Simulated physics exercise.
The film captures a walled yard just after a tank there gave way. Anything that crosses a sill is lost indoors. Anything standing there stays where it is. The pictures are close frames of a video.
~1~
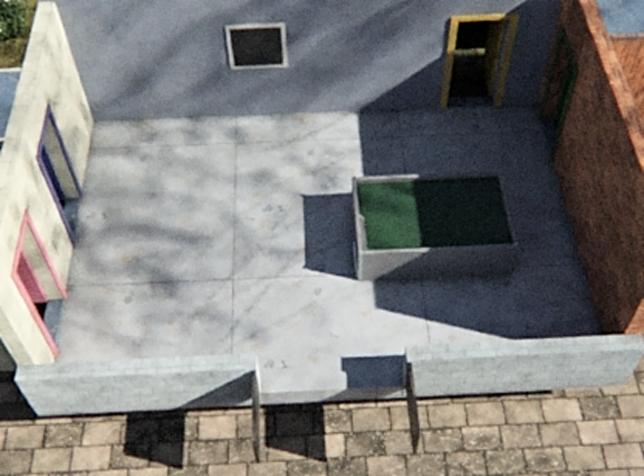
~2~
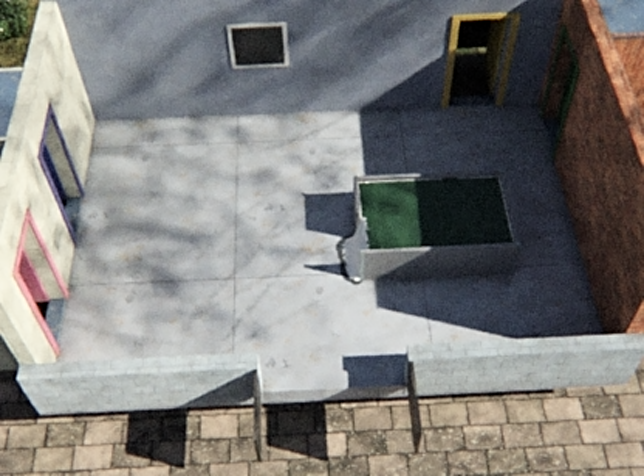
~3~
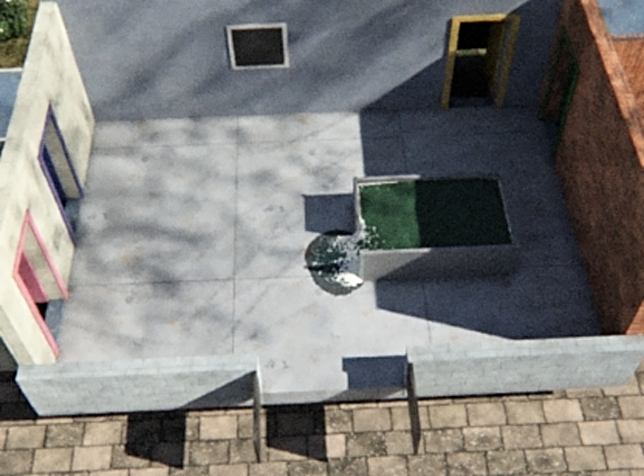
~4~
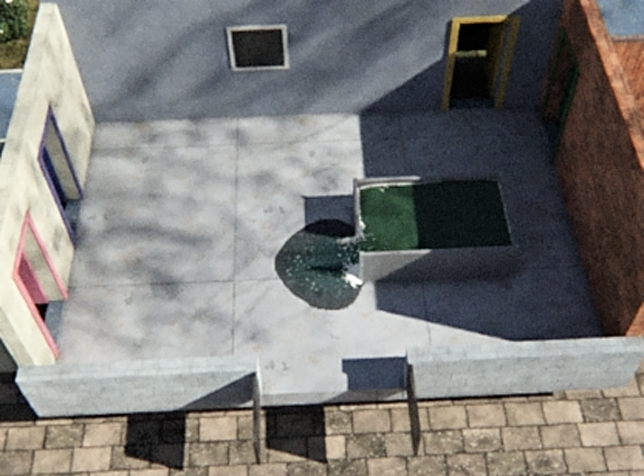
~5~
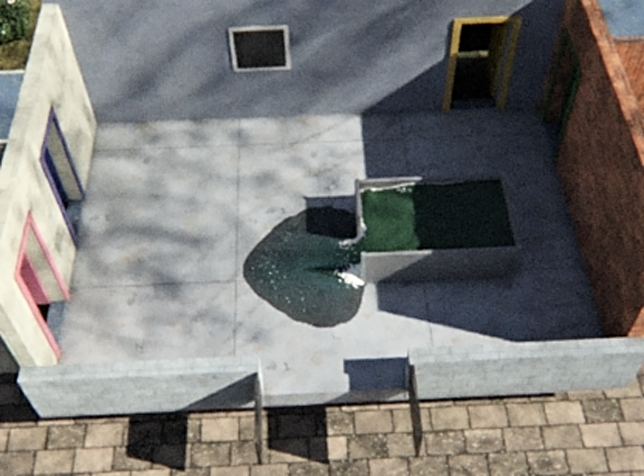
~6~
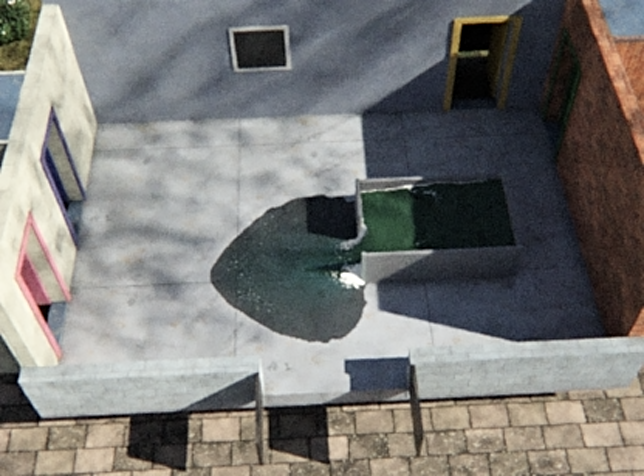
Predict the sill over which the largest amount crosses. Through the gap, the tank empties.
I would say the pink sill.
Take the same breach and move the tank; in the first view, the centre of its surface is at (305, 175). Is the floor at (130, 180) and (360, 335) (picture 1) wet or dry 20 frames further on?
The first point is taken by the flood and the second is unwetted.
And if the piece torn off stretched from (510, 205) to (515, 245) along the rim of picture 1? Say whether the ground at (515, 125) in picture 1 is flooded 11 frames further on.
The point is soaked.
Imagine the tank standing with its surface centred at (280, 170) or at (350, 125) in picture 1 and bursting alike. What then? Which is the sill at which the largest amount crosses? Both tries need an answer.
In turn, I'd name the door marked blue and then the one in blue.
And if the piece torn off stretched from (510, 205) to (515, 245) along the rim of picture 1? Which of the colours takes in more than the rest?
It's the one in yellow, I reckon.
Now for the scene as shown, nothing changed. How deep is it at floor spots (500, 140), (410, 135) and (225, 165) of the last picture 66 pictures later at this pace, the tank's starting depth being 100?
Estimate: 0, 4, 8 %.
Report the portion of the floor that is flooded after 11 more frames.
I'd say close to 40 per cent.
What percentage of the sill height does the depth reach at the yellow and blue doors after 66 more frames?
Roughly 50 and 80 %.
A moment on, water covers 25 % of the floor; yellow door not reached, blue door not reached, pink door not reached, green door not reached.
Next, water covers 40 % of the floor; yellow door not reached, blue door wet at the sill, nothing in, pink door a trickle in, green door not reached.
Then, water covers 45 % of the floor; yellow door not reached, blue door some in, pink door some in, green door not reached.
Later, water covers 45 % of the floor; yellow door not reached, blue door some in, pink door a lot in, green door not reached.
In the end, water covers 70 % of the floor; yellow door wet at the sill, nothing in, blue door some in, pink door a lot in, green door not reached; the pink door has let in the most.
